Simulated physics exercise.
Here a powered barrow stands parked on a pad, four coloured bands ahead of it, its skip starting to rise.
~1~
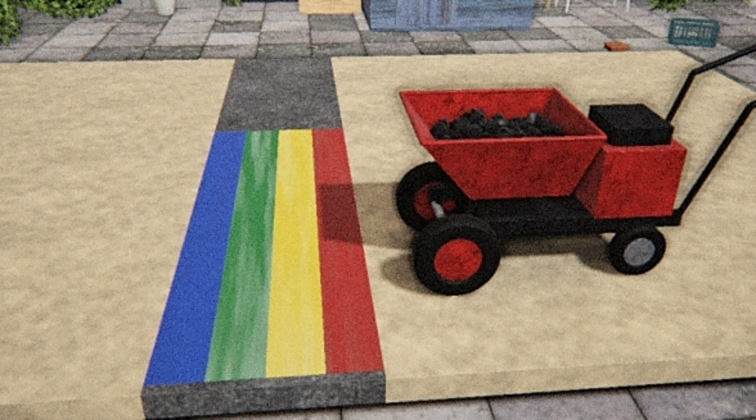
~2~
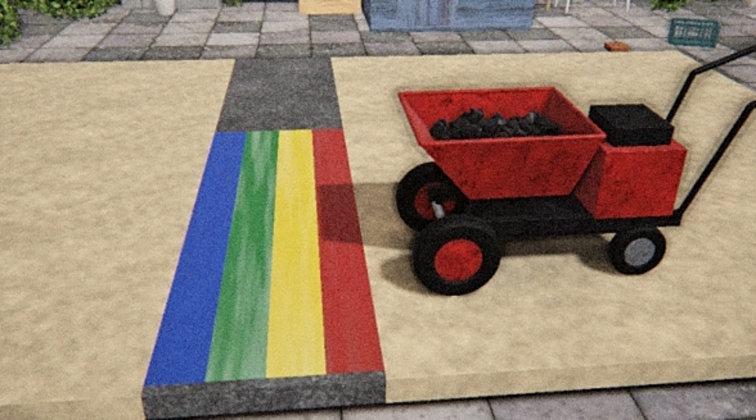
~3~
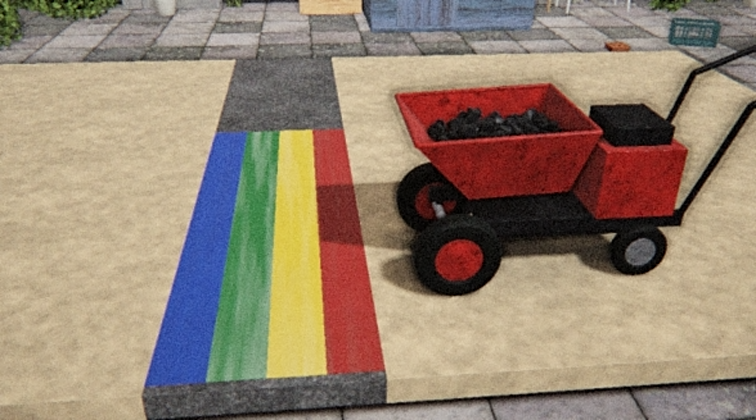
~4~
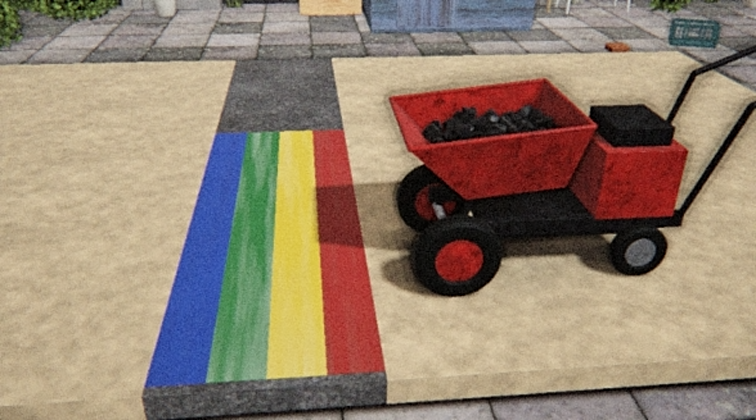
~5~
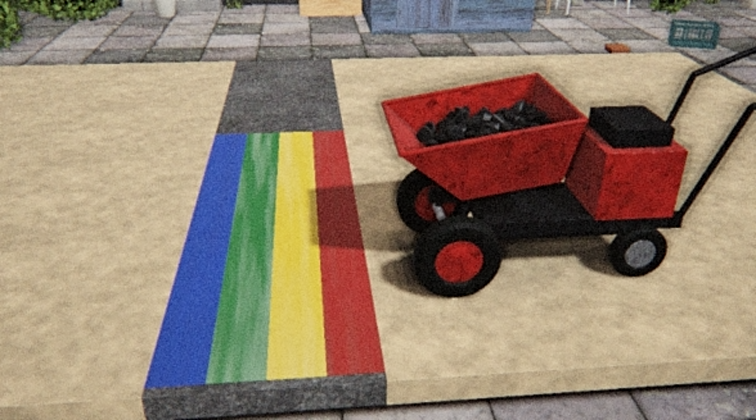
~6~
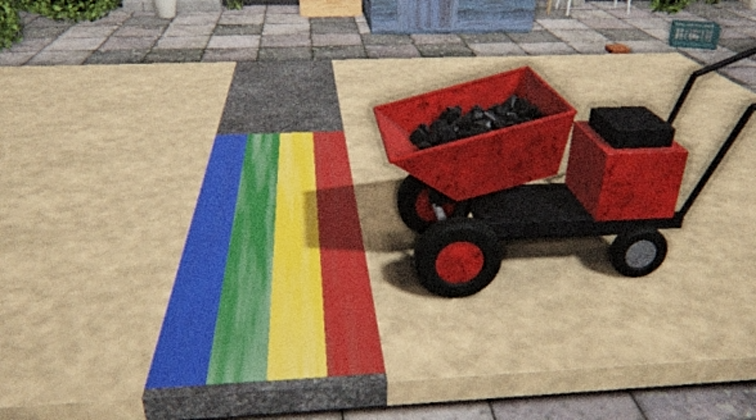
Red skip of a parked powered barrow tilting slightly forward to the left, carrying black coal beside red, yellow, green and blue bands.
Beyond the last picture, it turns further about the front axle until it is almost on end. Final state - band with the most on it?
Yellow band.
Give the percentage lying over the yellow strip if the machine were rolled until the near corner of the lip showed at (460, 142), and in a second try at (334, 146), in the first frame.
About 40 per cent for the first spot and about 0 per cent for the second.
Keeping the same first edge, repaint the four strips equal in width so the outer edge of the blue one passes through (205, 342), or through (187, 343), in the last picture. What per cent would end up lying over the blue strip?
In order, 20 % and 20 %.
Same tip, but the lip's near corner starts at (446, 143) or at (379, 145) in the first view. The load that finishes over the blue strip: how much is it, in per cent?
0 and 20 percent, in that order.
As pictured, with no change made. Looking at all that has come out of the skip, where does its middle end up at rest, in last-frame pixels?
Somewhere around (278, 266) in the final view.
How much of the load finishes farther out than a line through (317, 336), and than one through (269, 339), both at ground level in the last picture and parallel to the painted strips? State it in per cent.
About 80 % and 40 %.
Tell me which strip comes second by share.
Second place goes to that green strip.
Soon after the last picture, skip tipped steeply; all in the skip.
A little later, skip tipped right over; most in the skip; about a quarter over the yellow strip; a stray few over the green strip.
Later still, skip tipped right over; a small part in the skip; a small part over the red strip; about half over the yellow strip; about a quarter over the green strip; a small part over the blue strip; a stray few off the paint.
At rest, skip tipped right over; a small part in the skip; a small part over the red strip; about half over the yellow strip; about a quarter over the green strip; a small part over the blue strip; a stray few off the paint.
